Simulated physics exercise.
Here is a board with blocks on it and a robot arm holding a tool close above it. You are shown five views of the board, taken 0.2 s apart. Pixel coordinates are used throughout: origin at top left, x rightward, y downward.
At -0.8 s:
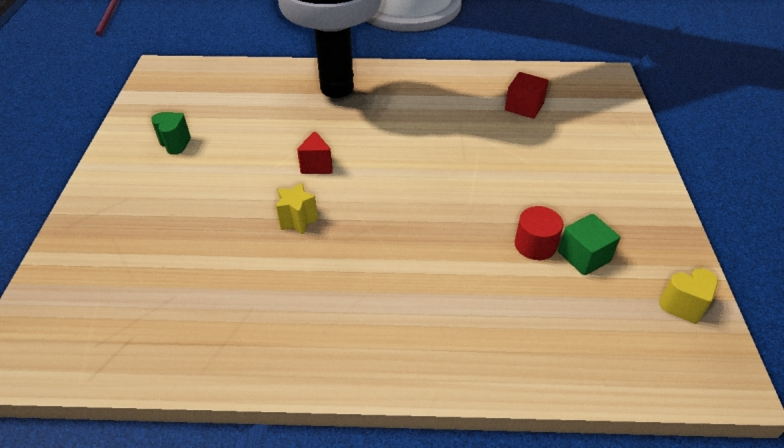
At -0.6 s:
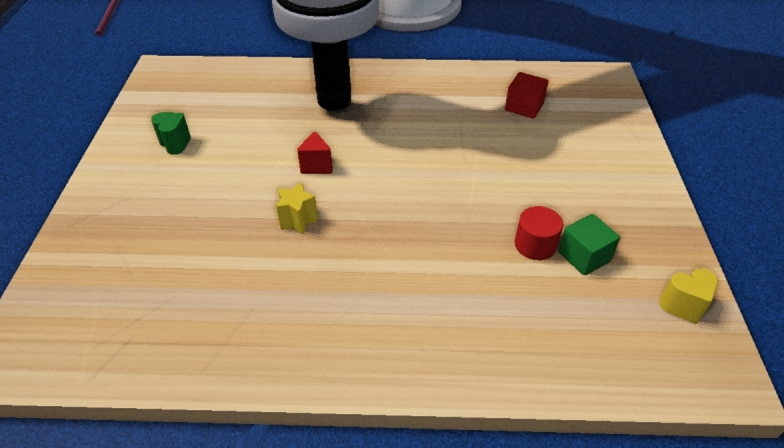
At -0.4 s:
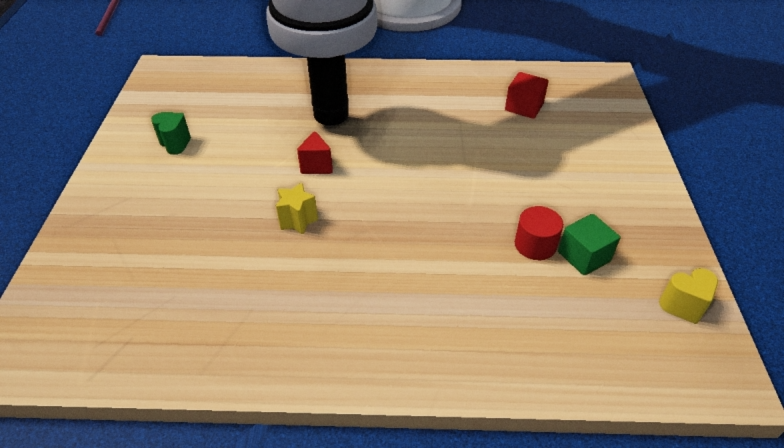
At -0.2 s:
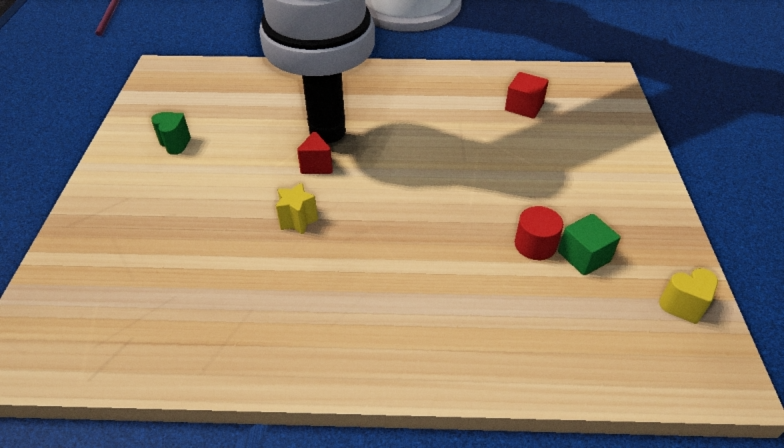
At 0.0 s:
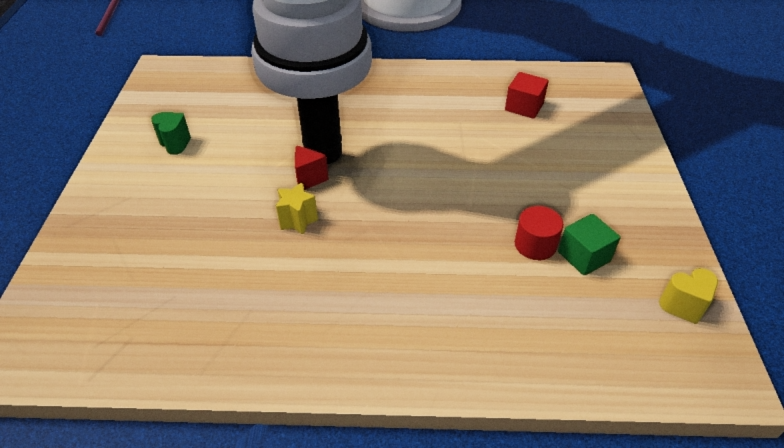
A robot arm's black tool moves forward over the board and nudges the red triangular block.
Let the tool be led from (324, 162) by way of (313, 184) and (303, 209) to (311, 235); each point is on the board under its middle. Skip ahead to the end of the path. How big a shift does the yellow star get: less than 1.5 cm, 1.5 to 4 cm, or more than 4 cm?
Travel: Beyond 4 cm.
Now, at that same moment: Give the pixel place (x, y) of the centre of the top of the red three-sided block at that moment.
For the centre of its top, I'd go with (266, 206).
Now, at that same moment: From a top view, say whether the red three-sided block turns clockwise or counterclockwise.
With the clock.
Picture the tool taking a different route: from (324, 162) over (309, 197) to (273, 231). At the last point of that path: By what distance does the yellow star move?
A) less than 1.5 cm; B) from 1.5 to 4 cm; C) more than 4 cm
My answer is option C.
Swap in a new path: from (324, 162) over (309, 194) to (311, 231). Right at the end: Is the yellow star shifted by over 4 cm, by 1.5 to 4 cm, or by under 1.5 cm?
Upwards of 4 cm.
On the path given first. One third of the way, tool (312, 177); yellow star (293, 198); red three-sided block (289, 179).
Two thirds of the way, tool (302, 202); yellow star (287, 219), turned 15° anticlockwise; red three-sided block (270, 201).
At the end, tool (310, 227); yellow star (283, 234), turned 20° anticlockwise; red three-sided block (266, 206), turned 35° clockwise.
